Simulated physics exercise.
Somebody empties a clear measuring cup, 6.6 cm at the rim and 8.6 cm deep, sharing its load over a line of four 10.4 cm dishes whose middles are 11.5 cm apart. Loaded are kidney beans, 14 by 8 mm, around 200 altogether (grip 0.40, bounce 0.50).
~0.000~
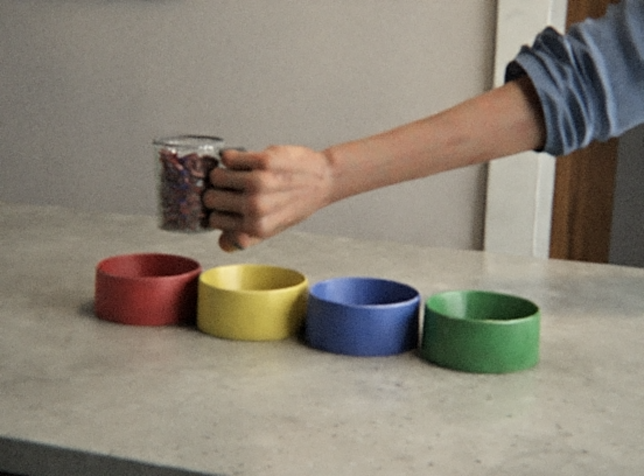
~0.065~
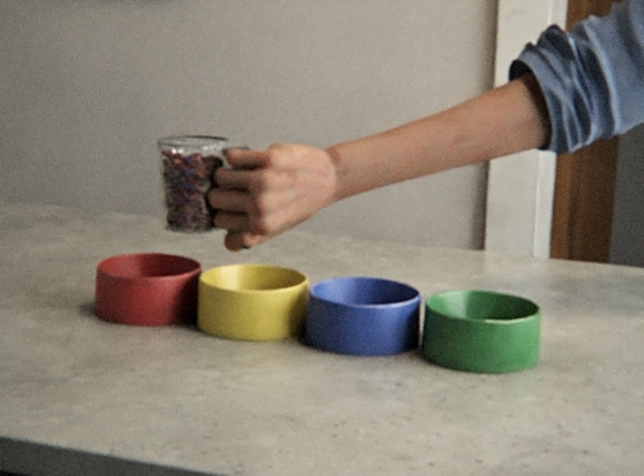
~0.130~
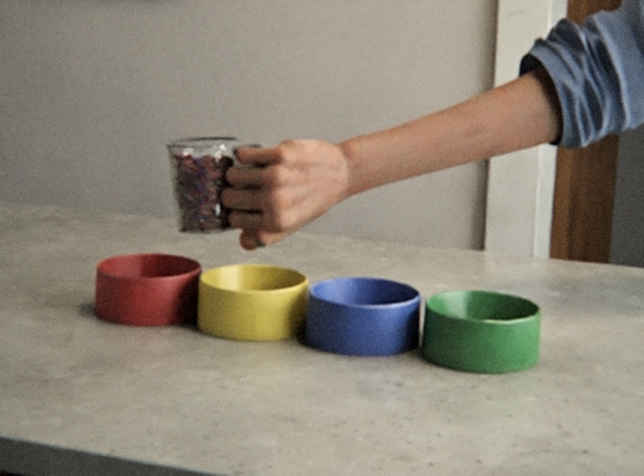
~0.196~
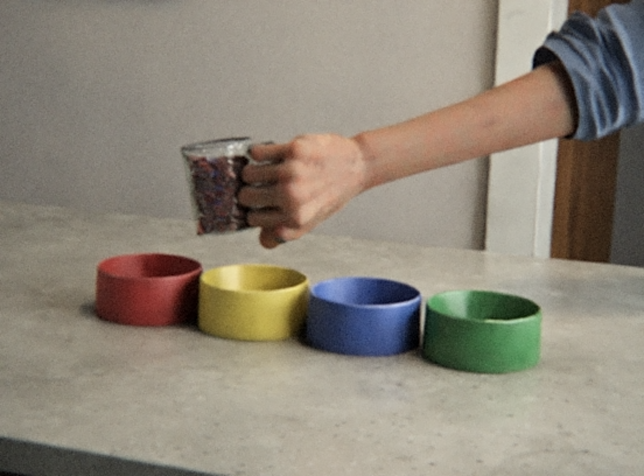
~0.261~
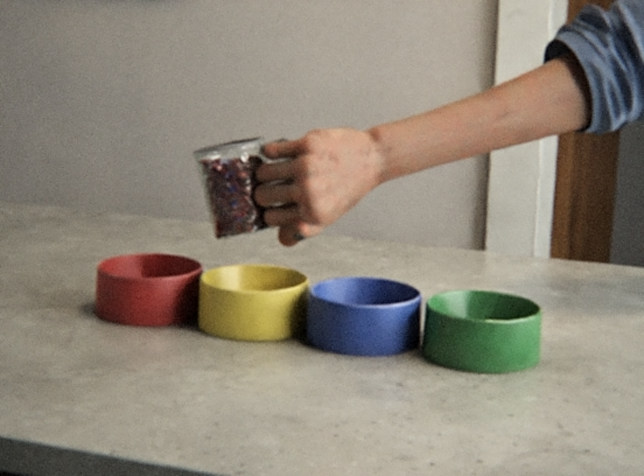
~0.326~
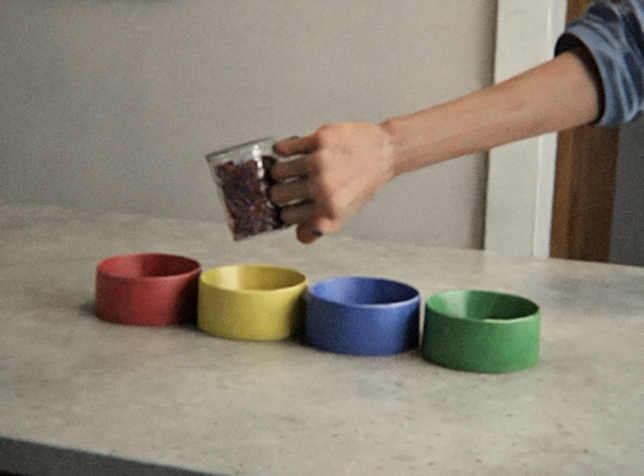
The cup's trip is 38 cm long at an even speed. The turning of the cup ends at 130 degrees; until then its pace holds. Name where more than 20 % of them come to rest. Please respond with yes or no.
Red dish no, blue dish no, green dish yes, yellow dish no, counter no.
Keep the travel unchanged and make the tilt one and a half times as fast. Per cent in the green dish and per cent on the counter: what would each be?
Then green ends at 80 and the counter at 10.
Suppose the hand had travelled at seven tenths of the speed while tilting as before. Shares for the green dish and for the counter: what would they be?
The shares would then be green 80 and counter 10.
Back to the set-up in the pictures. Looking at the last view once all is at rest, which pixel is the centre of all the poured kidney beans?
Resting centre estimate: Around (491, 334).
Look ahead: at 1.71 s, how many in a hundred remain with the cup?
Around 85 per cent of the load.
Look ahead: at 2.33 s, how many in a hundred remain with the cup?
Close to 0 per cent of the load, I'd guess.
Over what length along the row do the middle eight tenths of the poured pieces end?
The stretch is around 6 cm long.
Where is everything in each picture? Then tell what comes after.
Cup at (189, 184), tilt 0 degrees, lip at (159, 138), moved 0.0 cm; middle of the pieces at (183, 187); red dish at (149, 266); yellow dish at (253, 278); blue dish at (364, 292); green dish at (482, 306), in the first picture.
Cup at (193, 184), tilt 1 degrees, lip at (162, 139), moved 0.4 cm; middle of the pieces at (188, 188), in the second picture.
Cup at (206, 186), tilt 4 degrees, lip at (172, 142), moved 1.8 cm; middle of the pieces at (200, 189), in the third picture.
Cup at (222, 187), tilt 9 degrees, lip at (186, 146), moved 3.4 cm; middle of the pieces at (216, 191), in the fourth picture.
Cup at (237, 188), tilt 13 degrees, lip at (199, 150), moved 5.1 cm; middle of the pieces at (232, 193), in the fifth picture.
Cup at (252, 190), tilt 17 degrees, lip at (211, 154), moved 6.7 cm; middle of the pieces at (247, 195); red dish at (149, 266); yellow dish at (254, 278); blue dish at (365, 291); green dish at (483, 306). Its pace works out near 65 degrees a second; the hand travels 25 cm a second, in the sixth picture.
After 1.16 s, tilt 69 degrees; cup holds 100 %.
After 1.71 s, tilt 104 degrees; cup holds 85 %, green 15 %.
After 2.33 s, tilt 130 degrees; cup holds 0 %, green 100 %.
By 2.7 s all is still; red 0 %, blue 0 %, green 100 %, yellow 0 %, counter 0 %.
